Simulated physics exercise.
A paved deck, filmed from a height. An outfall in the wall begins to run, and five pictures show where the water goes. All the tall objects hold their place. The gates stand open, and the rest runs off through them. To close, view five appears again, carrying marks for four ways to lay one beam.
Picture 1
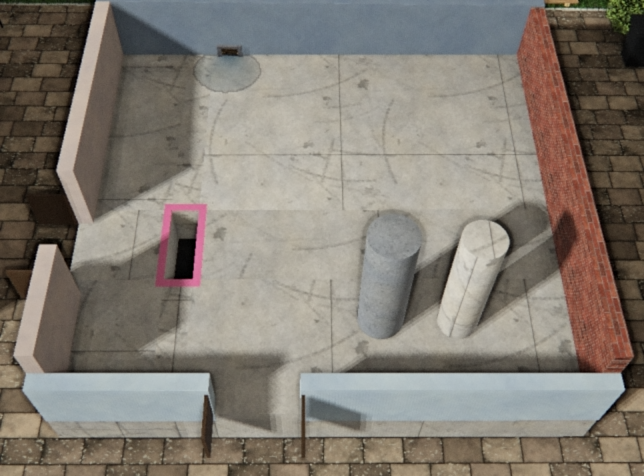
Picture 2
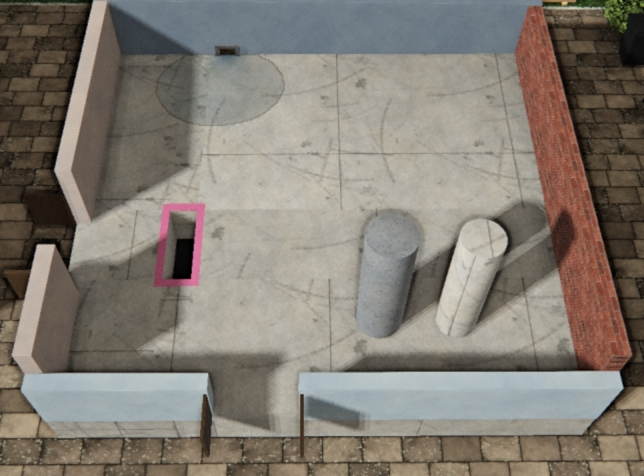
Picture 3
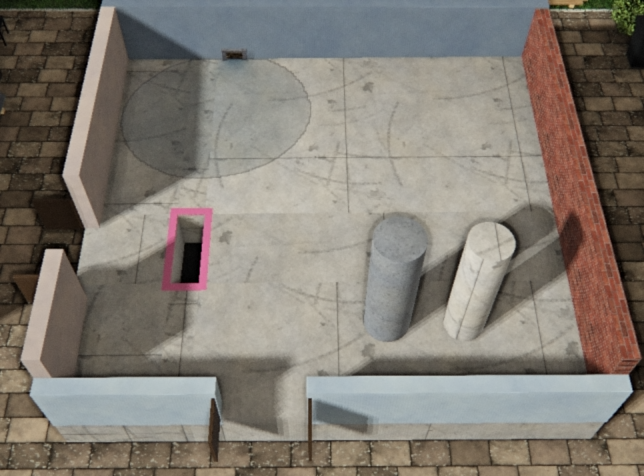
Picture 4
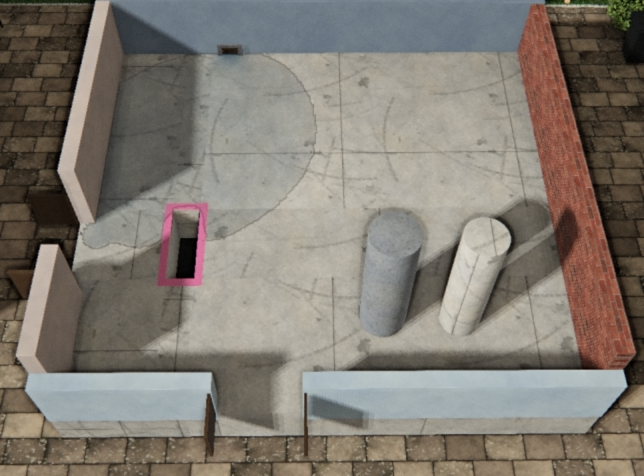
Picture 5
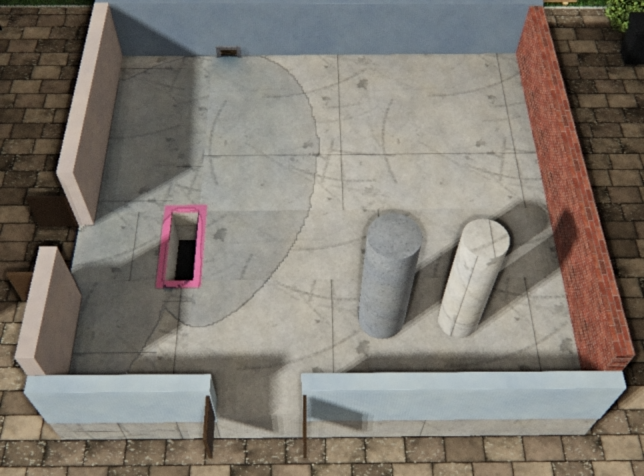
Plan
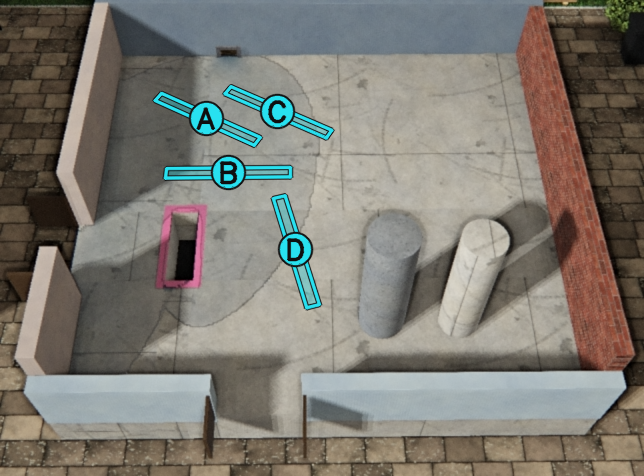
A walled yard with a pale, cracked concrete floor, bordered by brown paving, is seen from high above. A blue-grey wall runs along the back, a red brick one stands at right near two grey and whitish columns, and a pink-rimmed opening lies at left. Water spreads from the back wall in a widening dark patch, reaches and surrounds the opening, then extends toward the front left, while the view shifts slightly.
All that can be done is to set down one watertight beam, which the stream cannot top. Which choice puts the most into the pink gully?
I would pick spot D.
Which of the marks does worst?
It is B.
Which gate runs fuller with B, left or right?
More leaves on the right.
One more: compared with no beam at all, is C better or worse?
Worse.
On the marked copy, A from (158, 96) to (257, 141); B from (166, 173) to (290, 172); C from (228, 90) to (329, 134); D from (279, 197) to (313, 306).
With A, about 11 % of the stream runs into the pink gully, about 86 % out by the gates.
With B, about 7 % of the stream runs into the pink gully, about 91 % out by the gates.
With C, about 11 % of the stream runs into the pink gully, about 86 % out by the gates.
With D, about 29 % of the stream runs into the pink gully, about 69 % out by the gates.
